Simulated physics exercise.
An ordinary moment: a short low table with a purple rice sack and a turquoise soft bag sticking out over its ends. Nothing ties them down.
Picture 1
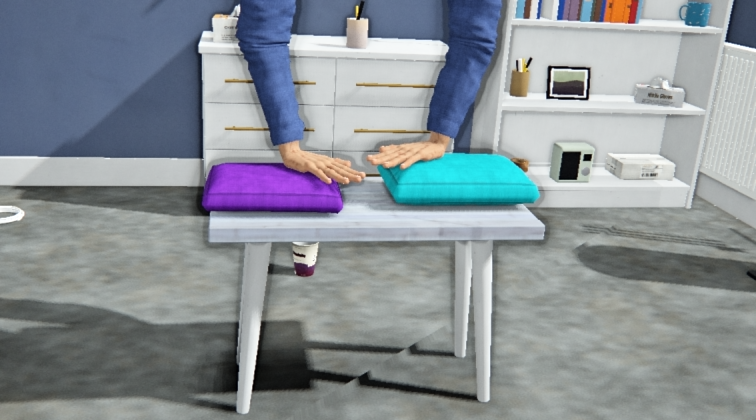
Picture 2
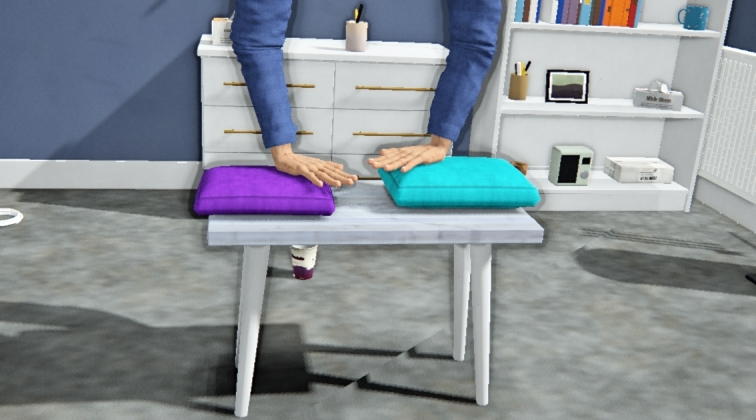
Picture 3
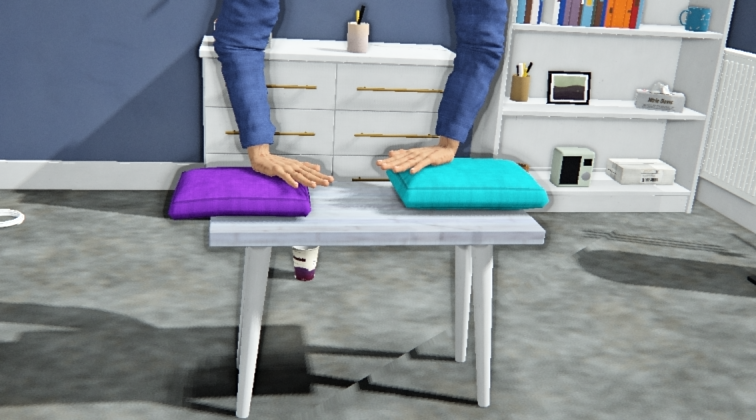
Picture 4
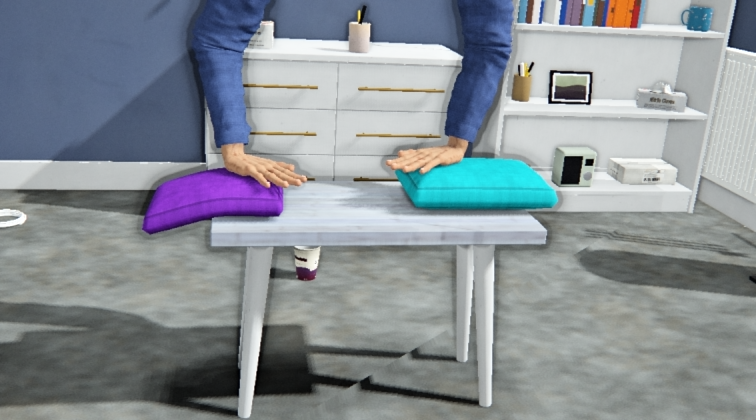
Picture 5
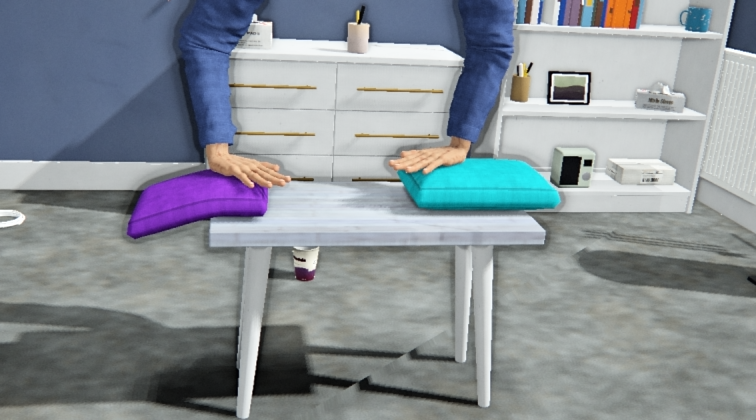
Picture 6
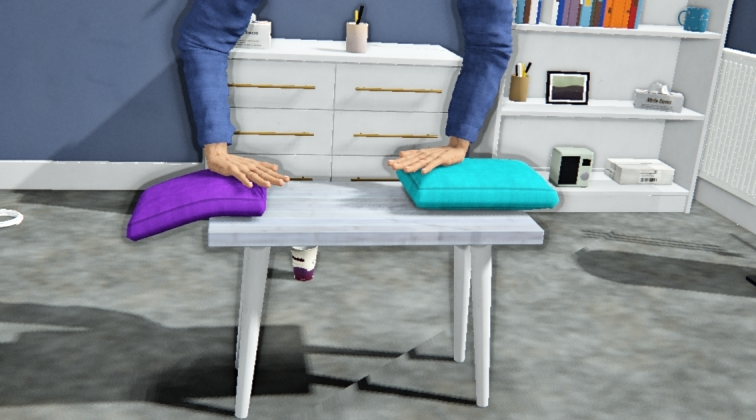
Two hands slide a purple bag left and a turquoise bag slightly right on a table.
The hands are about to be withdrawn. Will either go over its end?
The purple rice sack goes down and the turquoise soft bag stays up there.
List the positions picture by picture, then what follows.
Rice sack tip (208, 195); soft bag tip (527, 188), in the first frame.
Rice sack tip (200, 199); soft bag tip (527, 192), in the second frame.
Rice sack tip (176, 203); soft bag tip (536, 193), in the third frame.
Rice sack tip (151, 218); soft bag tip (545, 193), in the fourth frame.
Rice sack tip (136, 223); soft bag tip (547, 193), in the fifth frame.
Rice sack tip (135, 225), well over half past the edge; soft bag tip (546, 193), a small part past the edge, in the sixth frame.
Then, 0.30 s after the last picture, rice sack tipping outwards near (191, 218); soft bag lying still.
Then, 0.52 s after the last picture, rice sack on the floor near (177, 331); soft bag lying still.
Then, 0.74 s after the last picture, rice sack on the floor near (121, 377); soft bag lying still.
At rest, rice sack on the floor near (102, 379); soft bag lying still. The purple rice sack slumps off the end and the turquoise soft bag remains on top.
